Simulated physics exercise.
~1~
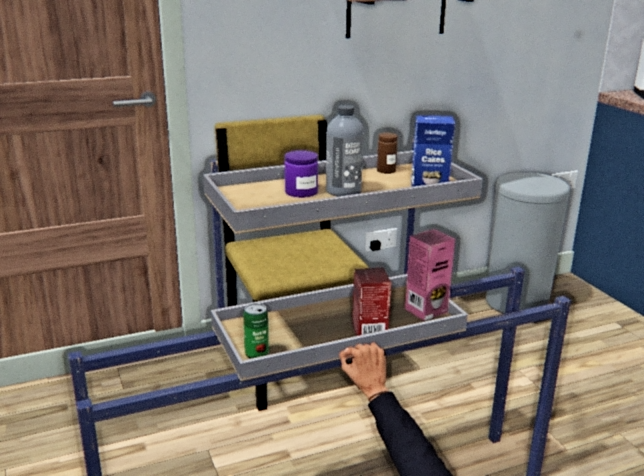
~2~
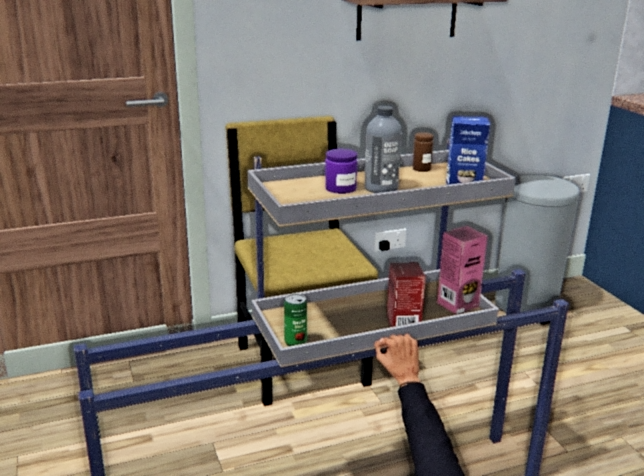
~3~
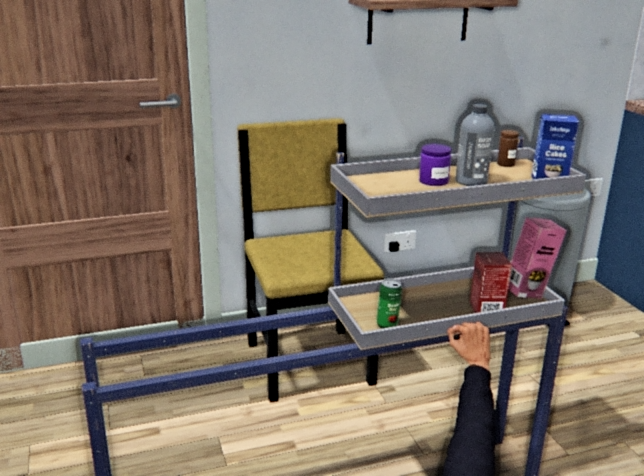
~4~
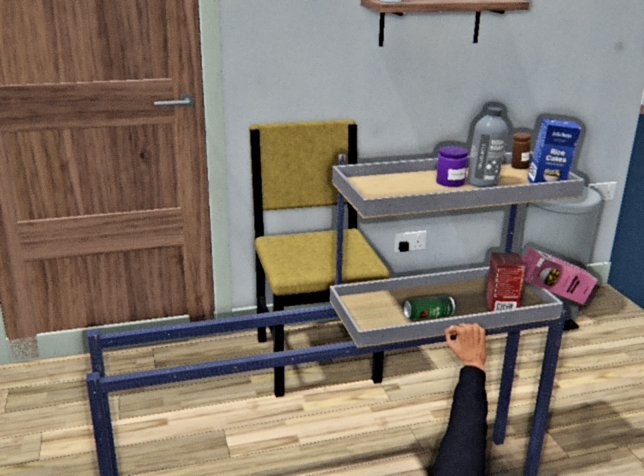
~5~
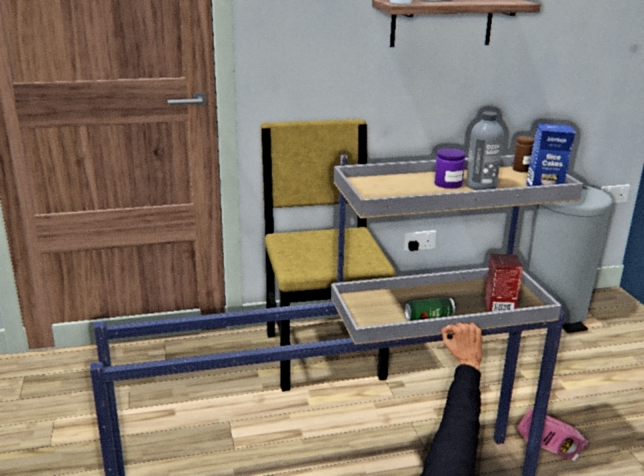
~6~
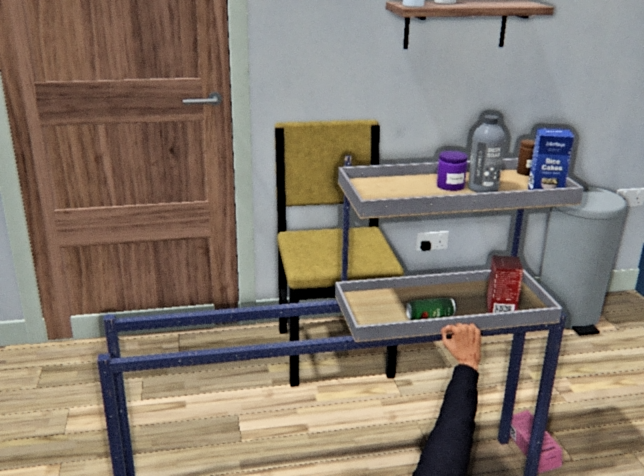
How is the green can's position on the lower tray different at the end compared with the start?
At the start the green can was standing upright on the lower tray, but by the end it was lying on its side there.
